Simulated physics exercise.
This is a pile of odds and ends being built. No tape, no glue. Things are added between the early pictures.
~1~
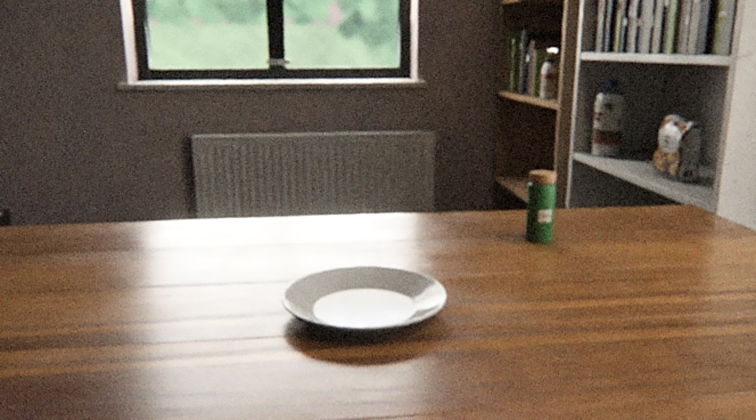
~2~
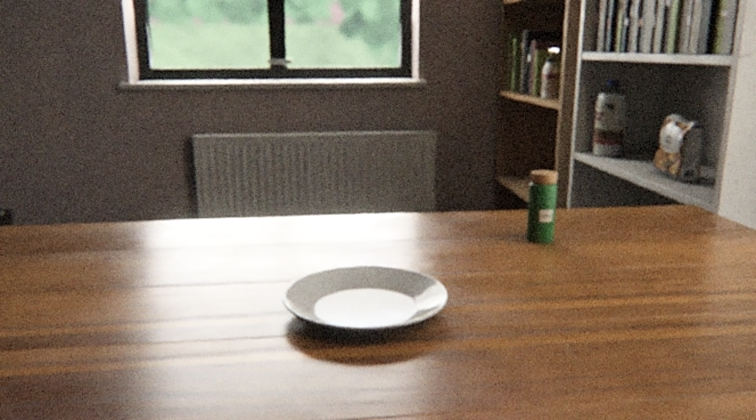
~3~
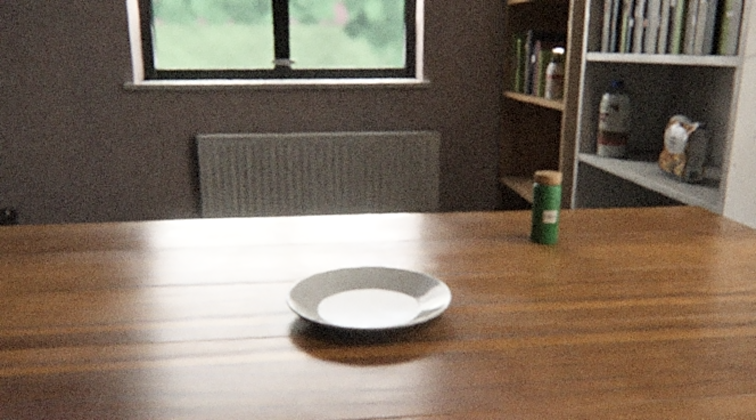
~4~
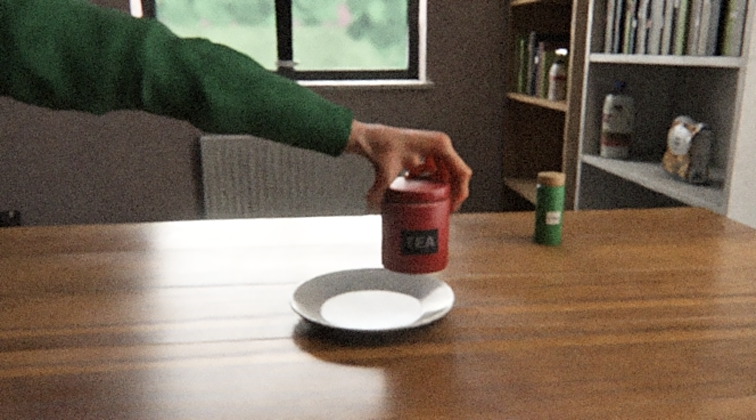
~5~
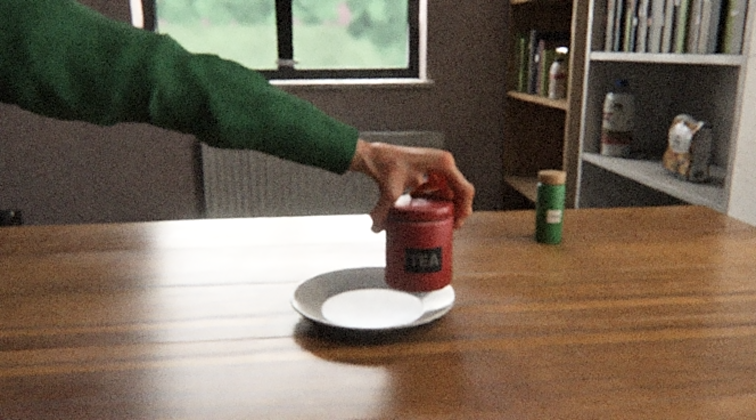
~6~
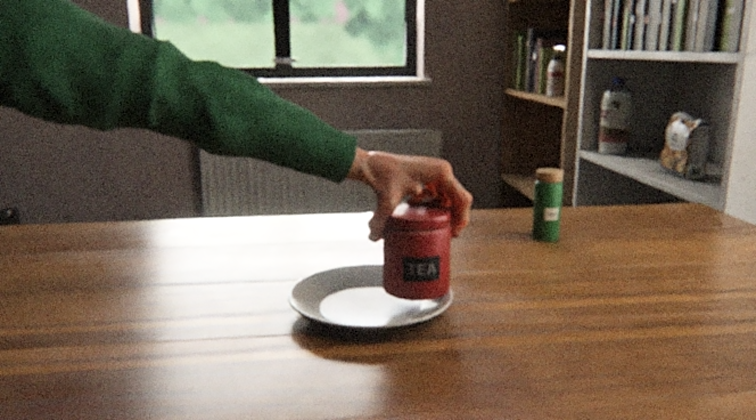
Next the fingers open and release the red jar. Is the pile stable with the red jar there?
Here the pile holds.
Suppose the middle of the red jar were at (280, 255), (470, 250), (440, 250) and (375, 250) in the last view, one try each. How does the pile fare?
First try: It comes apart; second try: It comes apart; third try: It holds; fourth try: It stays up.
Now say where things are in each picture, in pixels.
The last thing is not in view yet; green shaker (541, 207), in the first frame.
The last thing is not in view yet; green shaker (542, 207), in the second frame.
The last thing is not in view yet; green shaker (546, 207), in the third frame.
Still above its spot; red jar (415, 224); green shaker (549, 209), in the fourth frame.
Still above its spot; red jar (419, 242); green shaker (550, 207), in the fifth frame.
Set down, still held; red jar (417, 250); green shaker (547, 205), in the sixth frame.
Then, 0.90 s past the last view, nothing moves.
Then, 1.90 s past the last view, red jar resting near (417, 251).
Finally, all 3 still in place. Final places as the last picture's camera would see them, red jar near (417, 251). The pile keeps its balance.
